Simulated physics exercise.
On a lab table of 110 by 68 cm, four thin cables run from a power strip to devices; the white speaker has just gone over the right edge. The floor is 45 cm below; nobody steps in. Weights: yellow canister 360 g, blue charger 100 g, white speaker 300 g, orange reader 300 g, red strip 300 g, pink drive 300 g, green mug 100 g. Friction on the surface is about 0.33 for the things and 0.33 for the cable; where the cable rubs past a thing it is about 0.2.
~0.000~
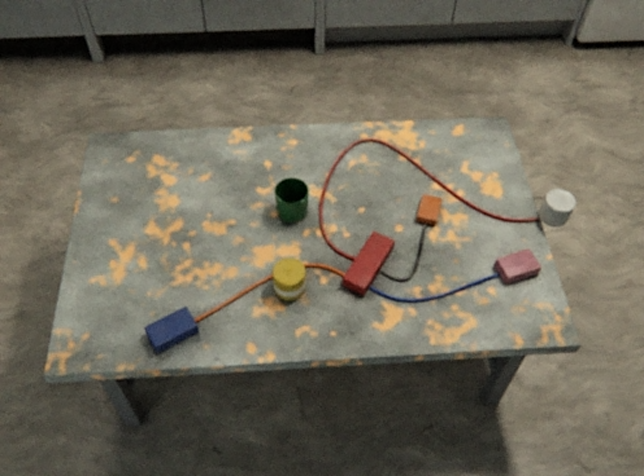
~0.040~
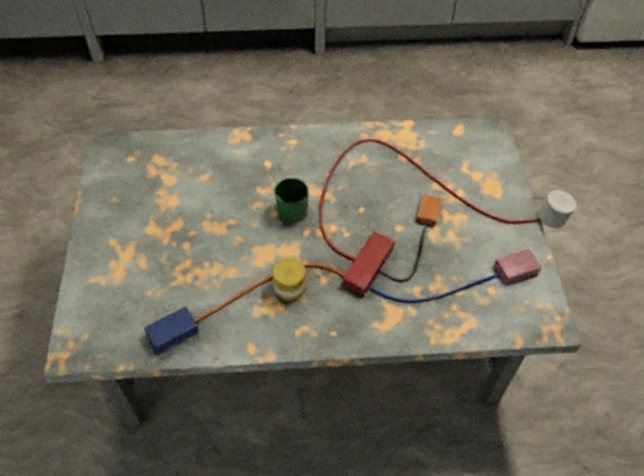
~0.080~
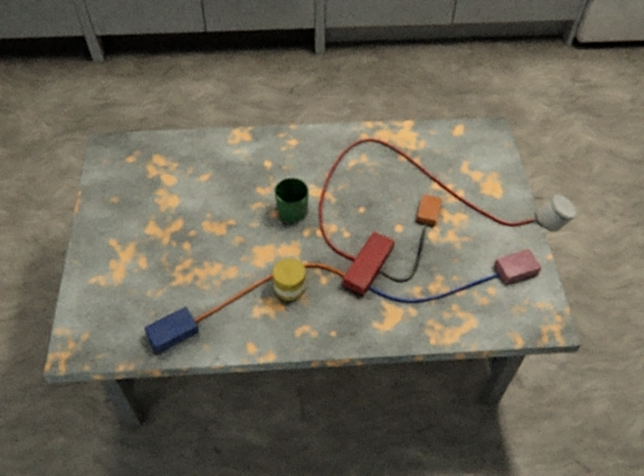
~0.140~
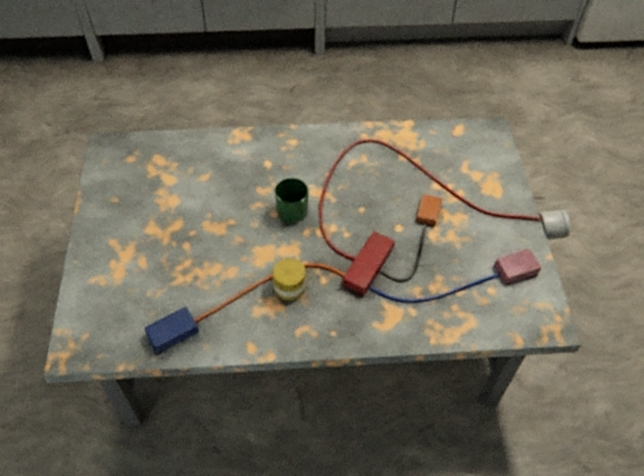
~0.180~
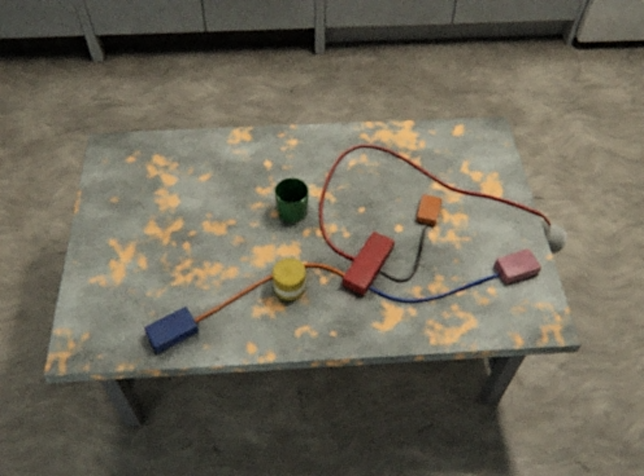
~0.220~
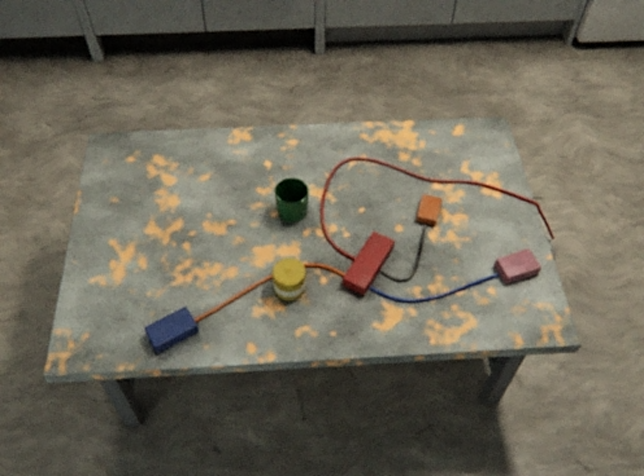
A small white speaker on a red cable tips over the right edge of a speckled grey-and-orange lab table, seen from above by a still camera, and drops out of sight, pulling the cable's curve flatter and rightward. The red strip, orange reader, pink device and blue charger stay put, joined by cables. The green mug and yellow canister also stay still, with nobody in view.
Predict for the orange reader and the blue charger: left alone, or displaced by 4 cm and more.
In order: The orange reader hardly stirs; the blue charger hardly stirs.
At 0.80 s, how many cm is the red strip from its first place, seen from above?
About 0 cm.
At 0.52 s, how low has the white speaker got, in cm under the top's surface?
Some 40 cm.
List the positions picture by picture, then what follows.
Orange reader (430, 207); blue charger (170, 326); red cable runs through (328, 242) (328, 180) (372, 140) (432, 177) (497, 217), in the first frame.
White speaker (561, 201); red cable runs through (328, 242) (372, 140) (496, 218), in the second frame.
White speaker (556, 213); red cable runs through (328, 242) (372, 140) (496, 219), in the third frame.
White speaker (553, 225); red cable runs through (328, 242) (373, 140) (499, 215), in the fourth frame.
White speaker (548, 237); red cable runs through (329, 242) (378, 147) (518, 205), in the fifth frame.
Orange reader (430, 207); blue charger (170, 326); red cable runs through (330, 240) (330, 178) (391, 166) (467, 182) (539, 209), in the sixth frame.
At 0.5 s, the strip's end of the red cable at (356, 259); white speaker over the edge.
At 0.8 s, the strip's end of the red cable at (356, 259); white speaker over the edge.
At 1.1 s, the strip's end of the red cable at (356, 259); white speaker over the edge.
At 1.4 s, the strip's end of the red cable at (356, 259); white speaker over the edge.
At 2.6 s, the strip's end of the red cable at (356, 259); orange reader 0 cm off its start at (431, 207), blue charger 0 cm off its start at (170, 326), white speaker over the edge.
